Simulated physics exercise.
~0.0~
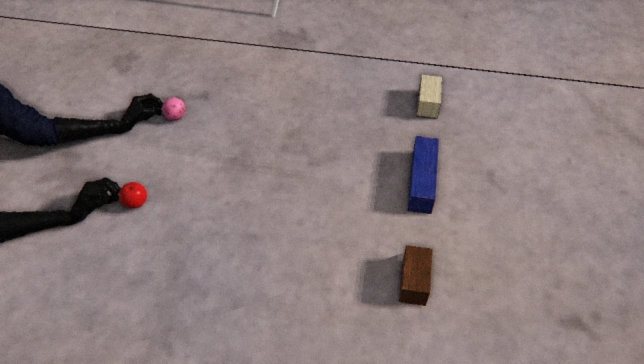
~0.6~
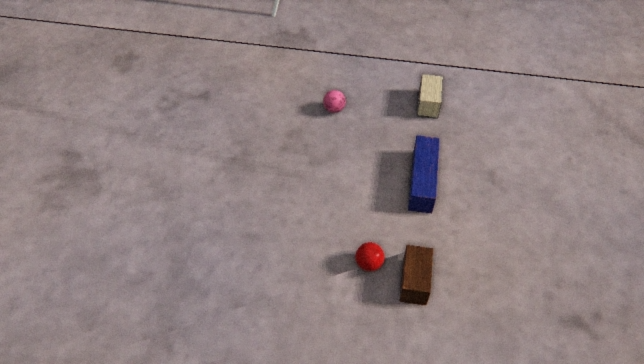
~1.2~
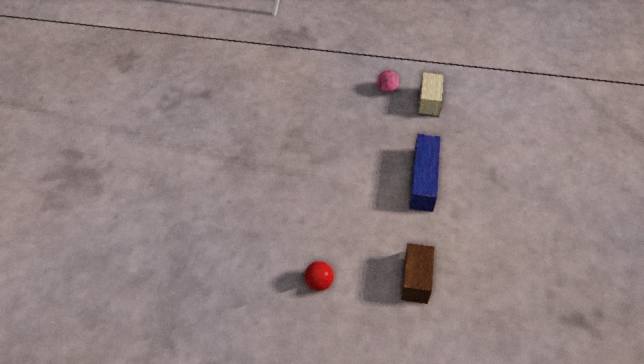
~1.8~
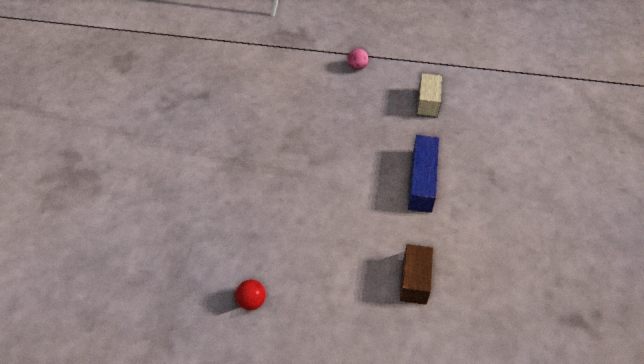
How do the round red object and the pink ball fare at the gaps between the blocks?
Neither gets through. The round red object hits a block and comes back left, and the pink ball also hits a block and comes back.
